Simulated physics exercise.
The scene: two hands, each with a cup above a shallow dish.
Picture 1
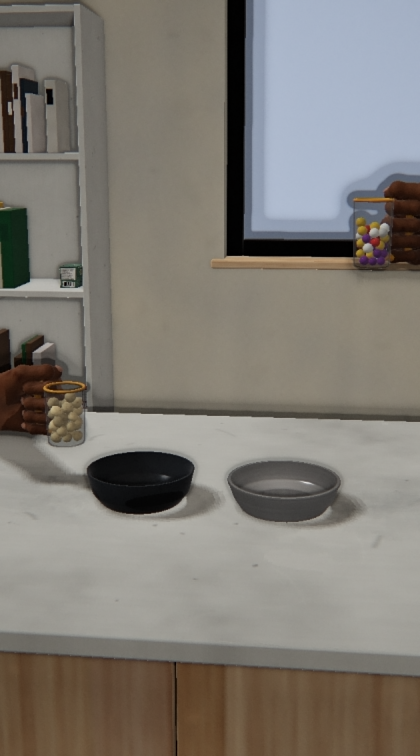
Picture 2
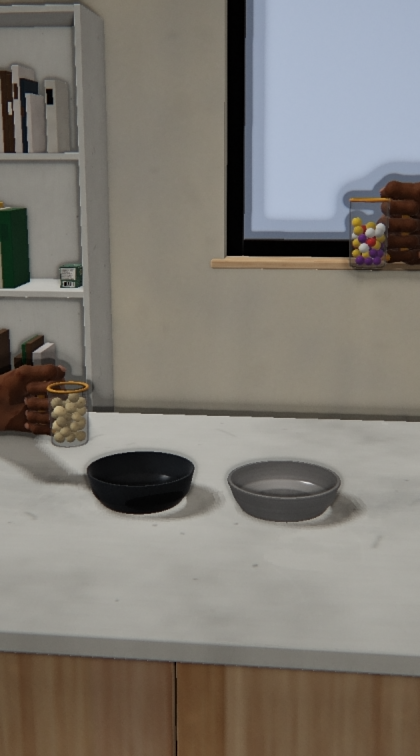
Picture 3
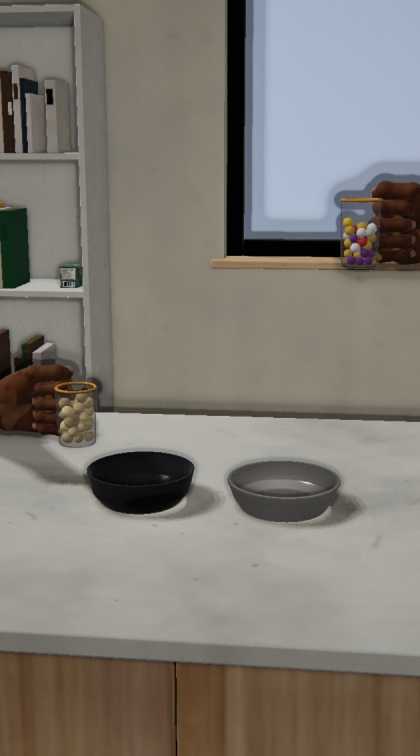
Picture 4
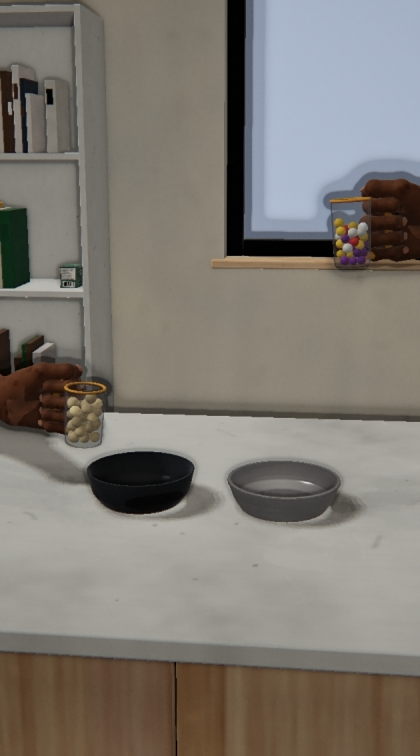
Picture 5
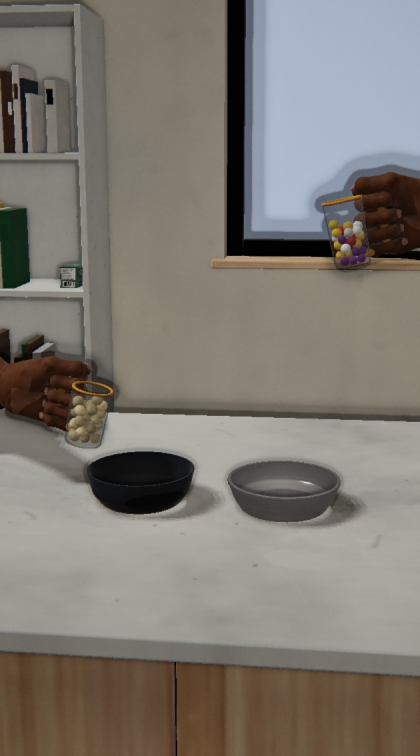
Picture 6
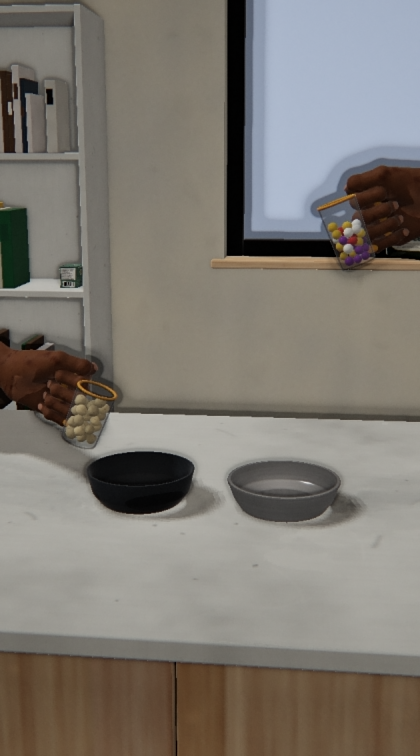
Two hands move cups of nuts and colourful beads inward, then tilt them above empty dishes.
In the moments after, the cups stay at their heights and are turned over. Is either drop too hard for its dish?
The left dish catches the lot and the right dish lets several get away.
Then, 0.39 s on from there, left, the whole lot still in the cup; right, the whole lot still in the cup.
Then, 0.80 s on from there, left, the whole lot still in the cup; right, the whole lot still in the cup.
Then, 1.29 s on from there, left, a little still in the cup, the bulk in the dish, a little in the air; right, near a third in the dish, near two thirds in the air.
In the end, left, the whole lot in the dish, none at all outside the dish; right, the bulk in the dish, near a quarter outside the dish.
